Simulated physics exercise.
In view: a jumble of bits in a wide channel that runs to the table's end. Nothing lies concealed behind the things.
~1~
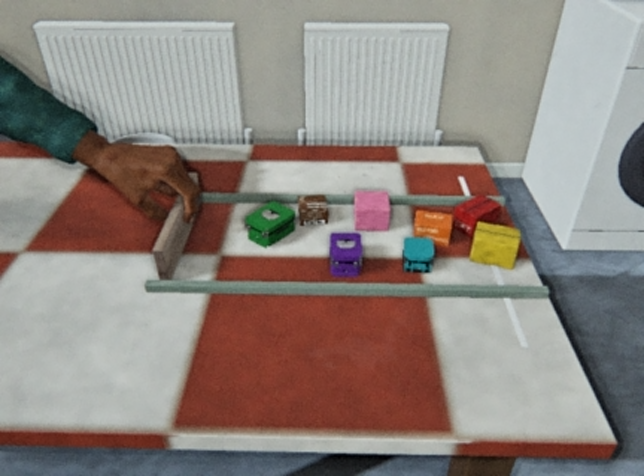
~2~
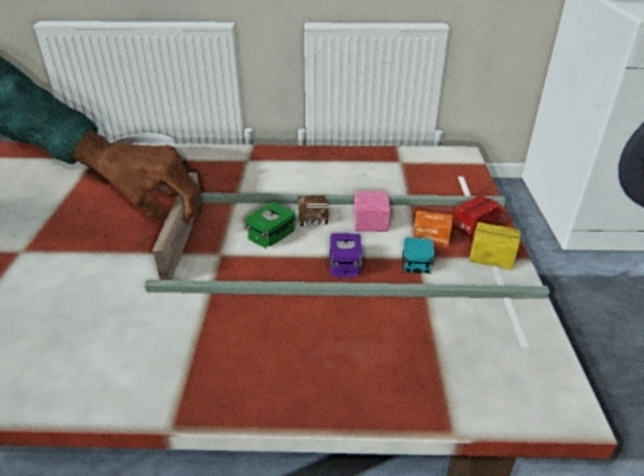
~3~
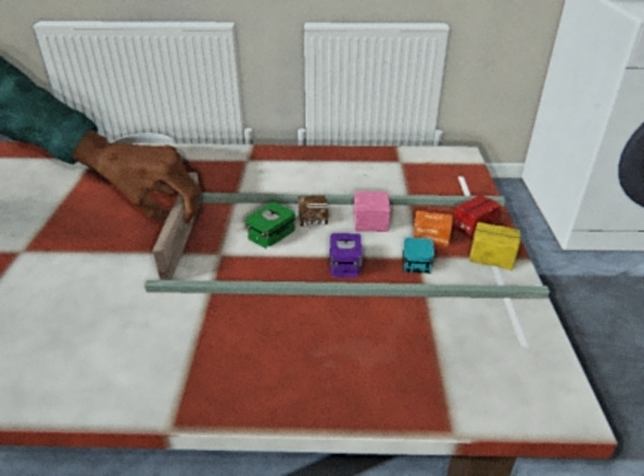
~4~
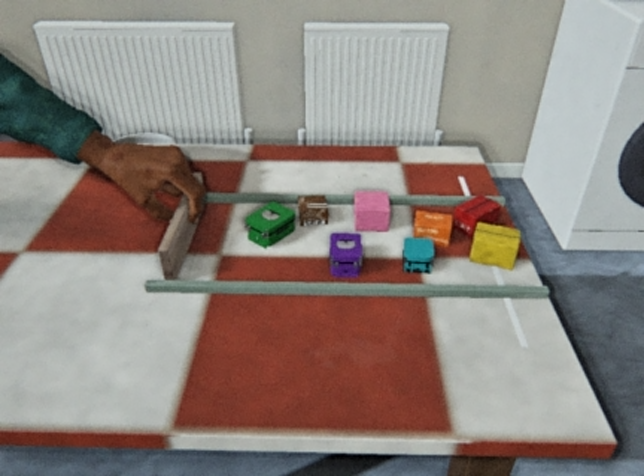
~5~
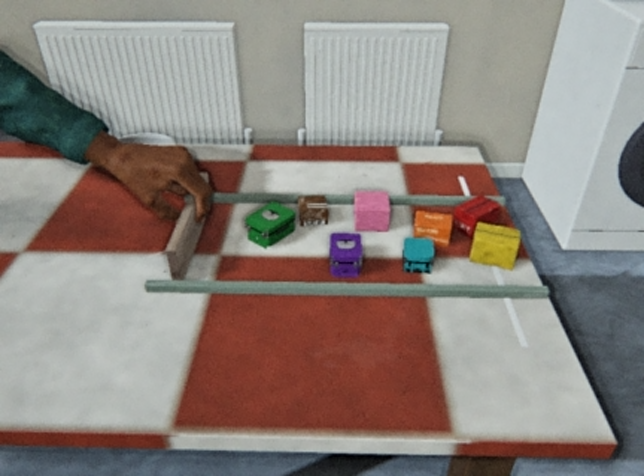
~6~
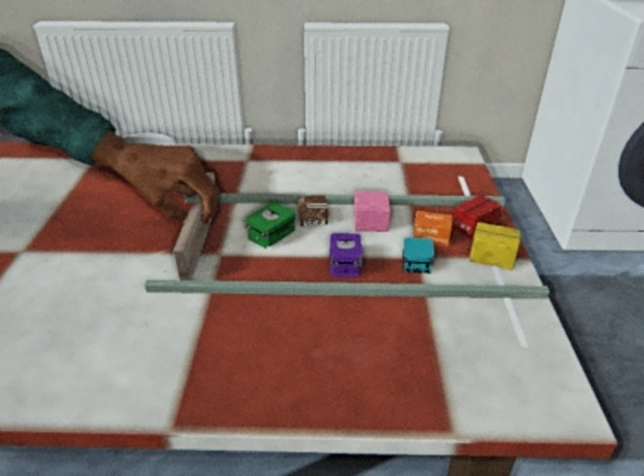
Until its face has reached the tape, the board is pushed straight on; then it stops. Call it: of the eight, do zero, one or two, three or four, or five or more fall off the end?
Five or more fall off.
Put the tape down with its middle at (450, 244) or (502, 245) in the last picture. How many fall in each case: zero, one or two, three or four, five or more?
First place: Either one or two; second place: More than four.
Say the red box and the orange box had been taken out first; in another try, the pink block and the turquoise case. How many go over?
First 3, then 3.
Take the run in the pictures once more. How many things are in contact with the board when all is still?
It's touching 3 at the end.
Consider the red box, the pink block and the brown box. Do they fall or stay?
Verdict: Red box down; pink block down; brown box still on.
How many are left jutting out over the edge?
I count 0 overhanging.
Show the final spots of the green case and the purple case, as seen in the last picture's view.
The green case at (499, 223), the purple case at (512, 257).
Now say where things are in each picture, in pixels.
The first picture shows yellow box (495, 246); red box (477, 216); orange box (432, 228); board (180, 224); tape (486, 244).
The second picture shows red box (476, 216); pink block (372, 211).
The third picture shows orange box (432, 229); turquoise case (418, 256).
The fourth picture shows yellow box (495, 246); green case (271, 225).
The fifth picture shows red box (476, 216); brown box (313, 210).
The sixth picture shows yellow box (495, 246); red box (476, 216); orange box (432, 229); board (198, 224); tape (486, 244).
A little later, none off yet; yellow box at rest near (495, 246); red box at rest near (476, 216); orange box at rest near (432, 229).
When it is over, the number that fall off is five or more; down, pink block, turquoise case, orange box, red box and yellow box.
